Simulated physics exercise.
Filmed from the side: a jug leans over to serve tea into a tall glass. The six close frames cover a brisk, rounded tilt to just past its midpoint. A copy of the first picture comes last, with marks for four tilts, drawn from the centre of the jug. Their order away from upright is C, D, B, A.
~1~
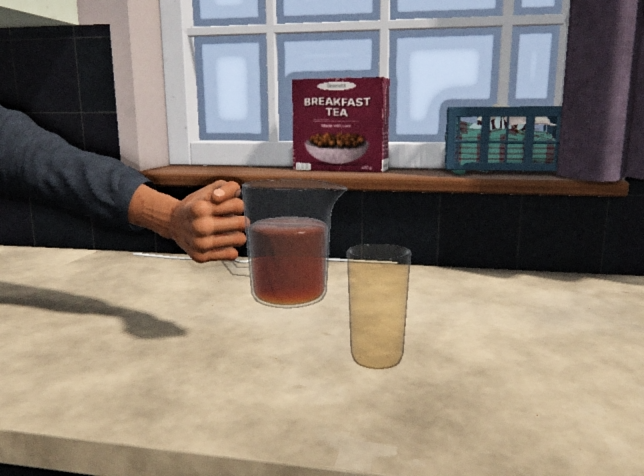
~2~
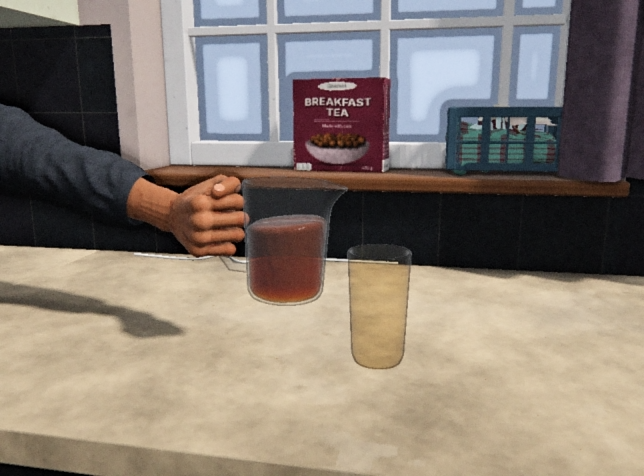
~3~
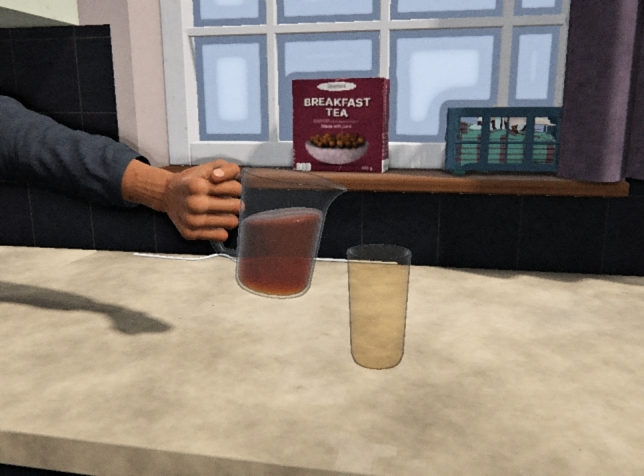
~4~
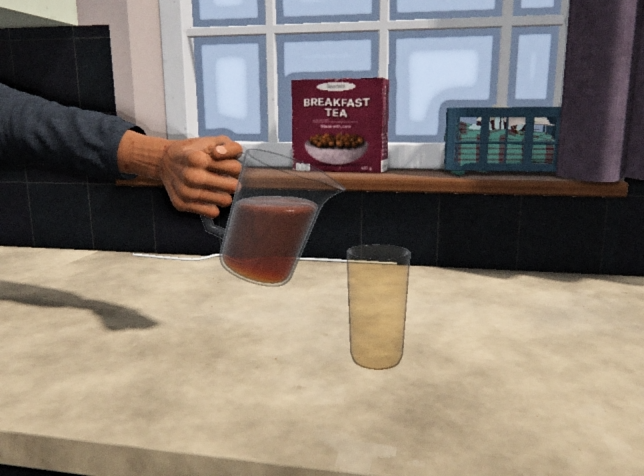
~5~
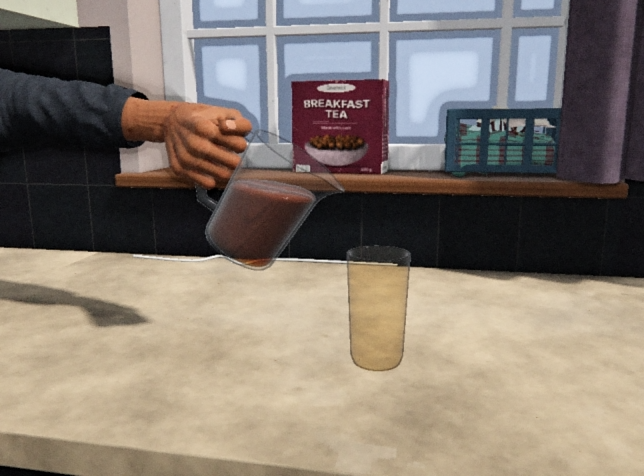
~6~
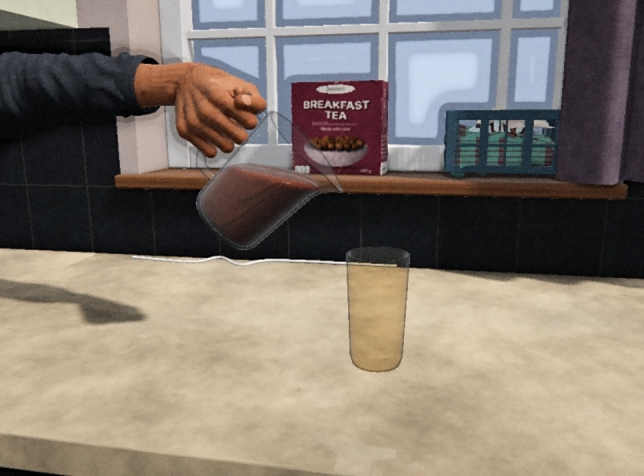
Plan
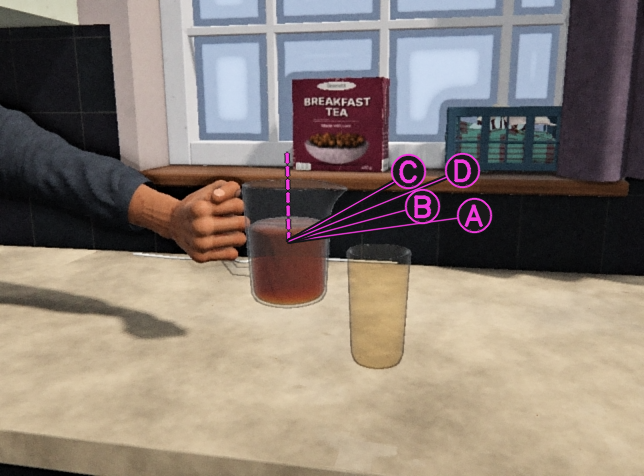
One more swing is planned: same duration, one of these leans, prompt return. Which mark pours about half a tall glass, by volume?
The best tilt is D.
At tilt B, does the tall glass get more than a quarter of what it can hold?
Yes, clearly.
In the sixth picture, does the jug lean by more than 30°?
Yes.
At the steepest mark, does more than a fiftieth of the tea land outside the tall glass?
Yes, it does.
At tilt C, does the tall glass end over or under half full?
Under.
On the marked copy, A at (458, 218); B at (406, 210); C at (394, 181); D at (447, 176).
If A is chosen, the tall glass ends with about 75 % of what it can hold; 14 % of the tea is spilt.
If B is chosen, the tall glass ends with about 70 % of what it can hold; 3 % of the tea is spilt.
If C is chosen, the tall glass ends with about 31 % of what it can hold.
If D is chosen, the tall glass ends with about 50 % of what it can hold.
